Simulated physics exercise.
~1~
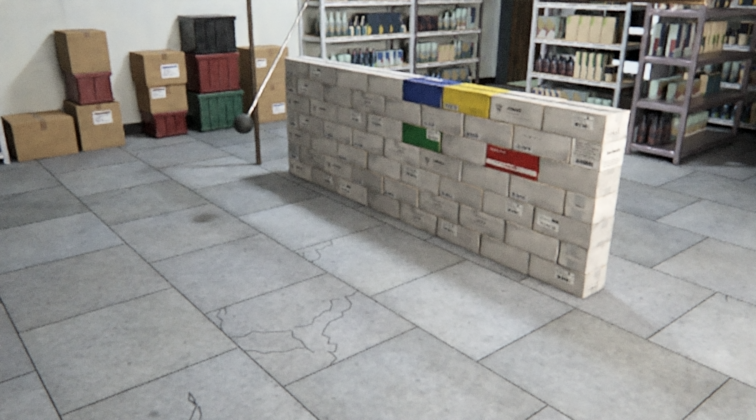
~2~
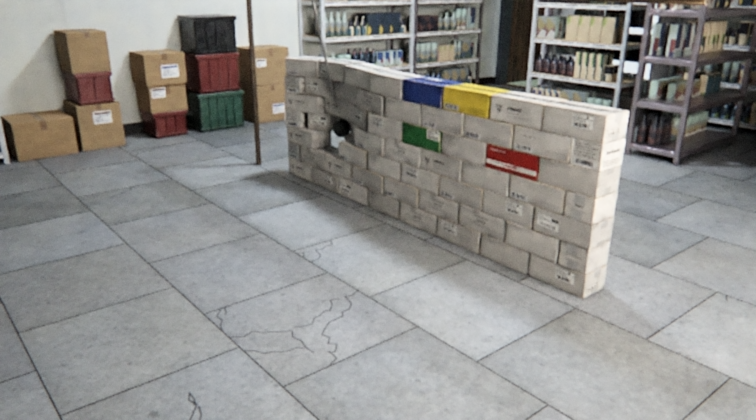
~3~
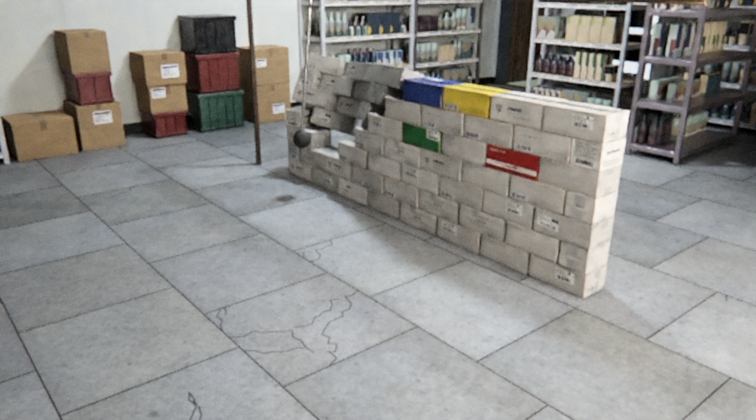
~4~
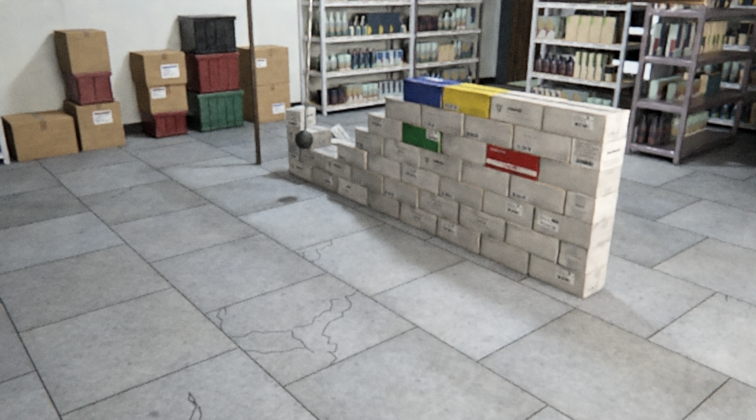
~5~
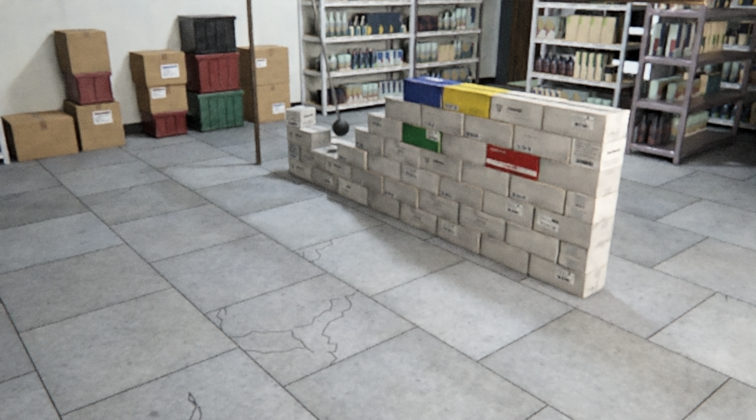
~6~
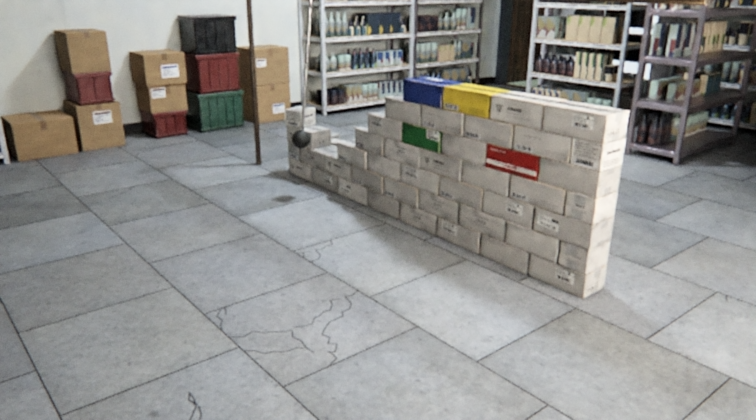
At first, a dark ball on a line hangs to the left of a long wall of pale boxes, stacked like bricks on a grey tiled floor, with shelves and cartons behind. The ball swings right into the wall's left end, punching a hole and pushing boxes out of place. It swings back left as the upper boxes there tilt and collapse, leaving a stepped, lowered end. The ball then drifts right over the gap and back left again. Finally, it hangs near the broken end, while the green, red, blue and yellow boxes remain in place.
